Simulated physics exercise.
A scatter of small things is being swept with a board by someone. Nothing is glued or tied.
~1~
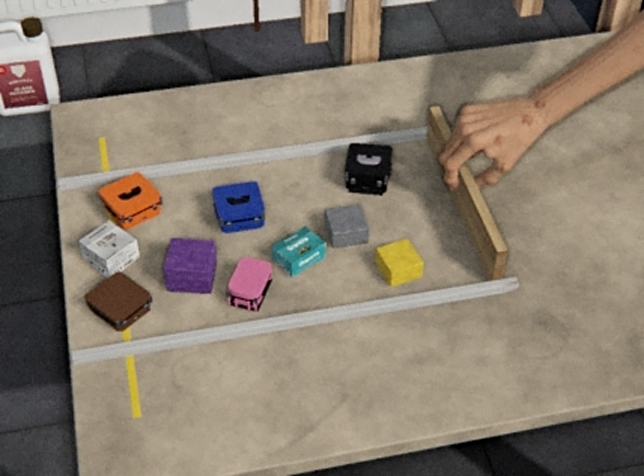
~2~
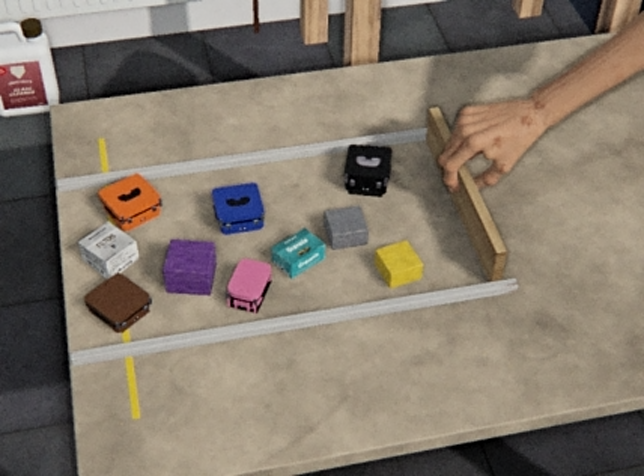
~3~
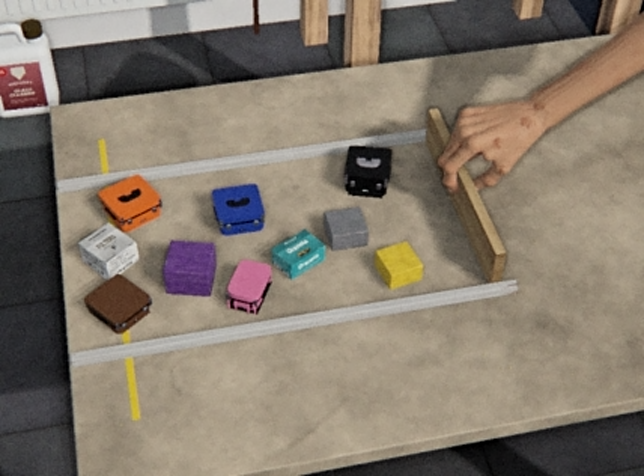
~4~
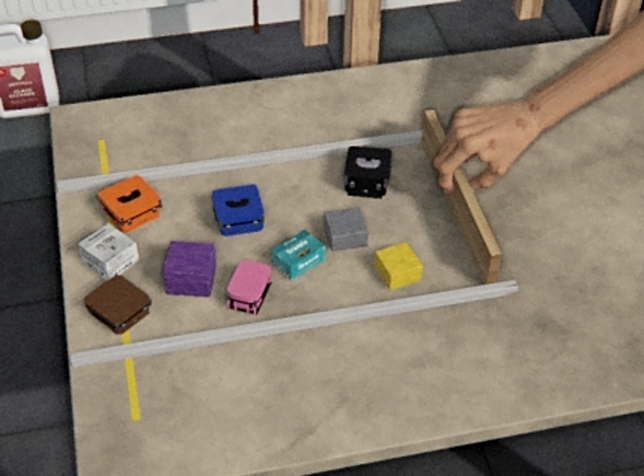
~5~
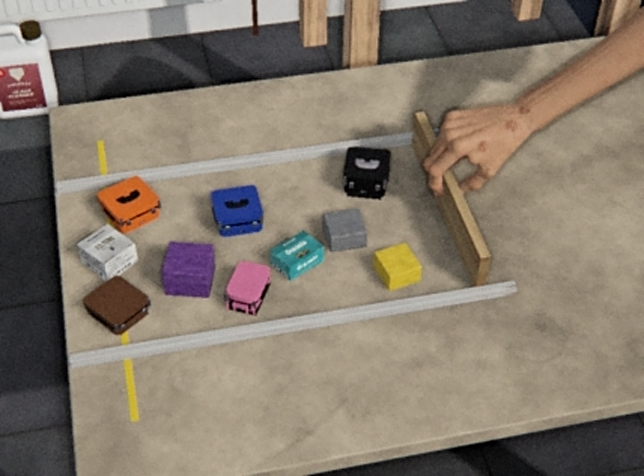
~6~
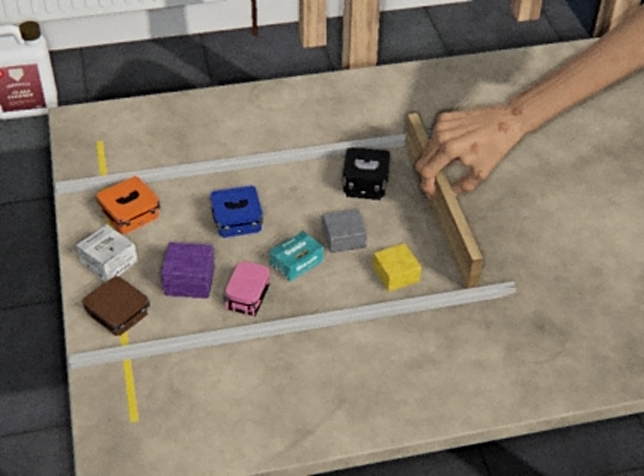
On a stone-coloured tabletop between two pale rails, a hand held a wooden board still at first, then slid it slightly left toward a scatter of small colourful boxes and blocks, which stayed put.
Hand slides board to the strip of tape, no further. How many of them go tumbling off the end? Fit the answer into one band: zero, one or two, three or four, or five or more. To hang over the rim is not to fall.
I would say five or more.
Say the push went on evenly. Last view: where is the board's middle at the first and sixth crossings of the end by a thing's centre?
At (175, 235) for the first, at (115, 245) for the sixth.
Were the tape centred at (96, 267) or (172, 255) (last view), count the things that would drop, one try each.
Respectively 7 and 0.
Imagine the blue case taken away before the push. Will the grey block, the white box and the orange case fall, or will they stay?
Grey block: Still there. White box: Over the edge. Orange case: Over the edge.
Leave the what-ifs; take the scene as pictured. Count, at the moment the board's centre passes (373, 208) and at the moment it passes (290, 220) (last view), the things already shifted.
The counts are 2 and 6.
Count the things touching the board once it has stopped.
3 of them.
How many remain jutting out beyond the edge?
That adds up to 2.
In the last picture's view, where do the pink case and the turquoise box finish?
The pink case comes to rest close to (68, 335), while the turquoise box rests close to (71, 294).
Soon after, none off yet; white box at rest near (107, 253); brown case at rest near (117, 307); orange case at rest near (129, 206).
After that, none off yet; white box at rest near (107, 253); brown case at rest near (117, 307); orange case moving near (123, 206).
And then, none off yet; white box tilting a little near (48, 264); brown case displaced about its own width near (76, 311); orange case displaced about its own width near (55, 206).
In the end, the number that fall off is five or more; gone, blue case, purple block, orange case, brown case and white box.
